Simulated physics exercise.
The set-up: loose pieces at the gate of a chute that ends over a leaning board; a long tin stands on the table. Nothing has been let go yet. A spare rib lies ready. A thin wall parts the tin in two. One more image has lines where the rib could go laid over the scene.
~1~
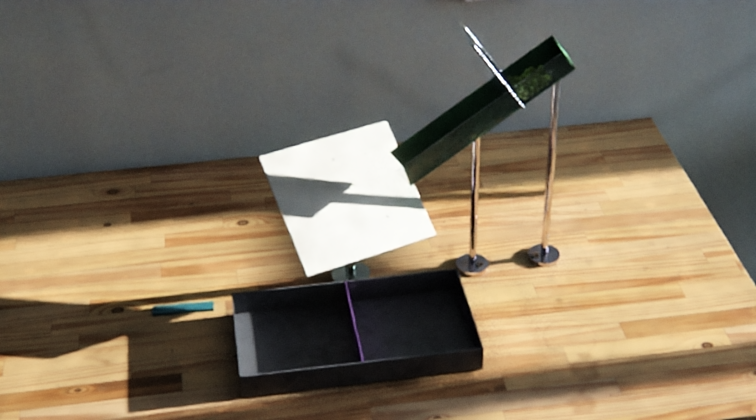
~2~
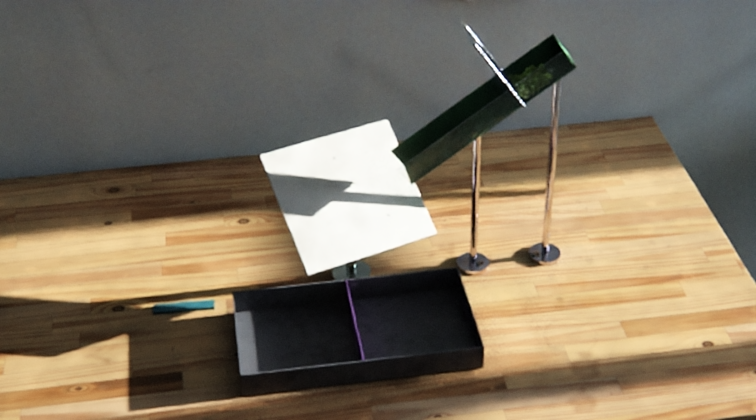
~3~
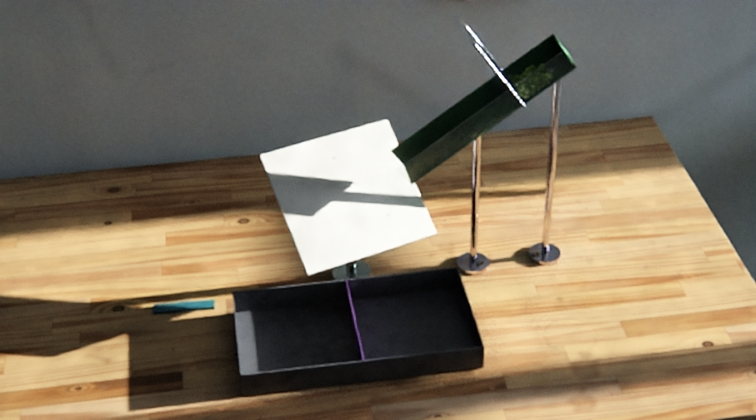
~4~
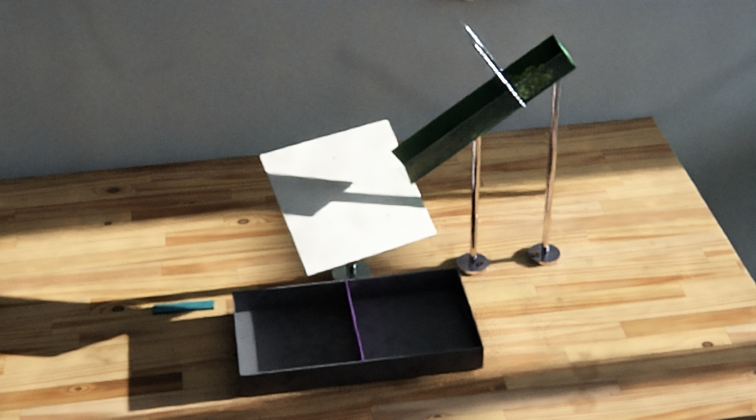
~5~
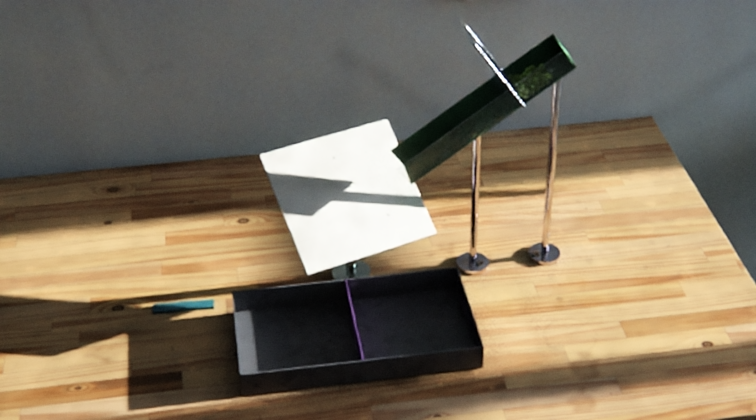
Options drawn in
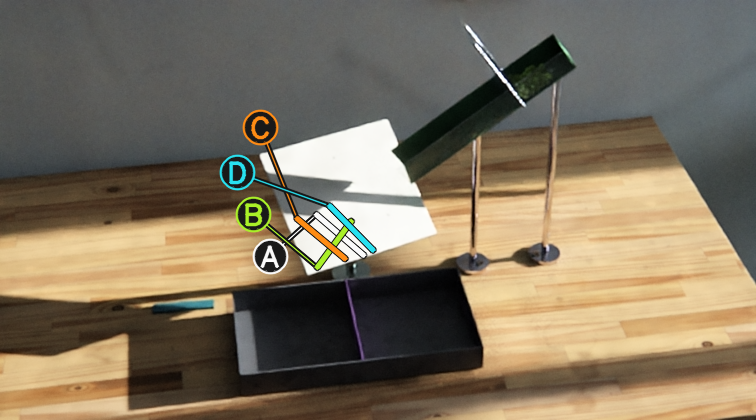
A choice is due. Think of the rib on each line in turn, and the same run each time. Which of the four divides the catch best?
Use line B.
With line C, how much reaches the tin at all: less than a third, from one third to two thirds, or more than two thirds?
It is more than two thirds.
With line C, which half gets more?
The right half.
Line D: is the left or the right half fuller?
The right half.
On the marked copy, line A from (316, 214) to (363, 255); line B from (351, 221) to (317, 267); line C from (297, 218) to (345, 258); line D from (329, 205) to (373, 250).
For line A, of what is caught, just a few in the left half, almost all in the right.
For line B, of what is caught, roughly two thirds in the left half, roughly a third in the right.
For line C, of what is caught, about a tenth in the left half, almost all in the right.
For line D, of what is caught, about a tenth in the left half, almost all in the right.
